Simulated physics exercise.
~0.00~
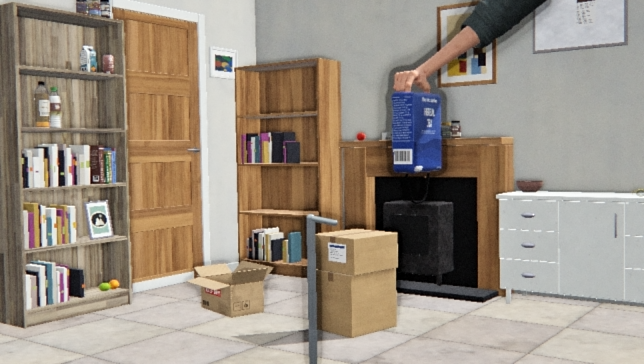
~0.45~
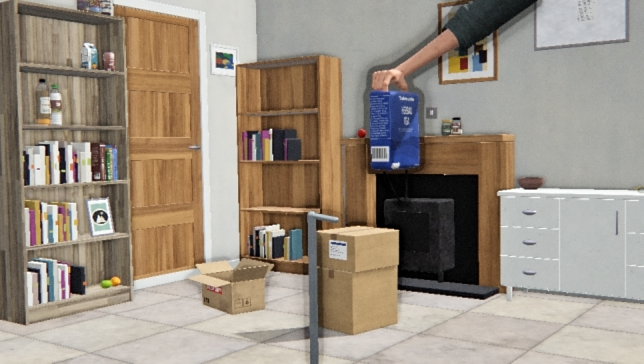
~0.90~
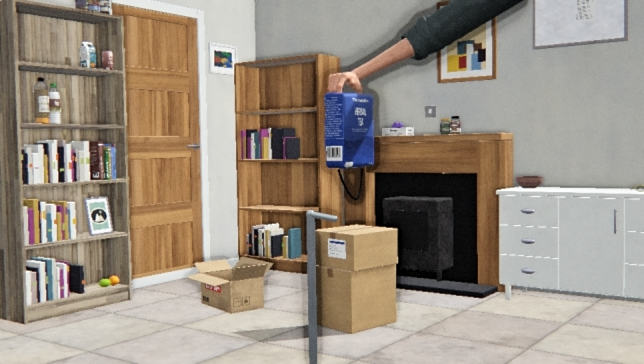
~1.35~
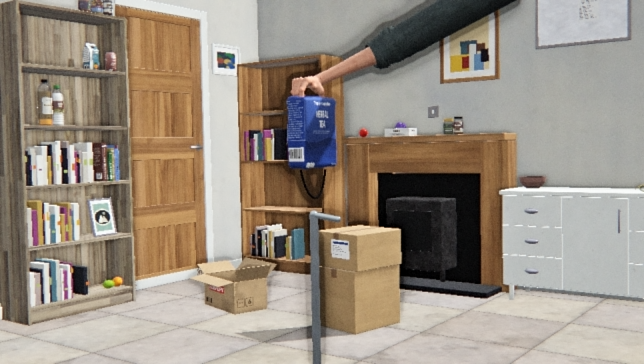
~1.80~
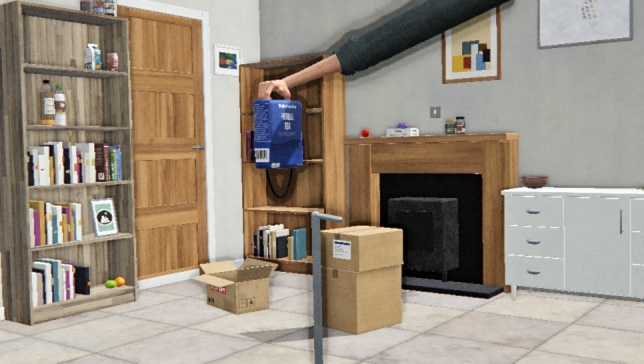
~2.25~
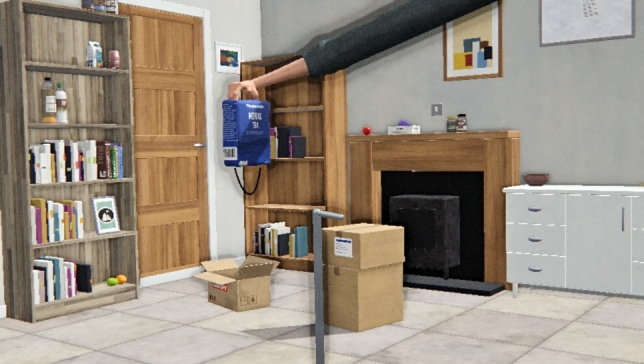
Blue bag with a dangling cord loop being carried left by a hand, passing over a grey post and continuing clear beyond.
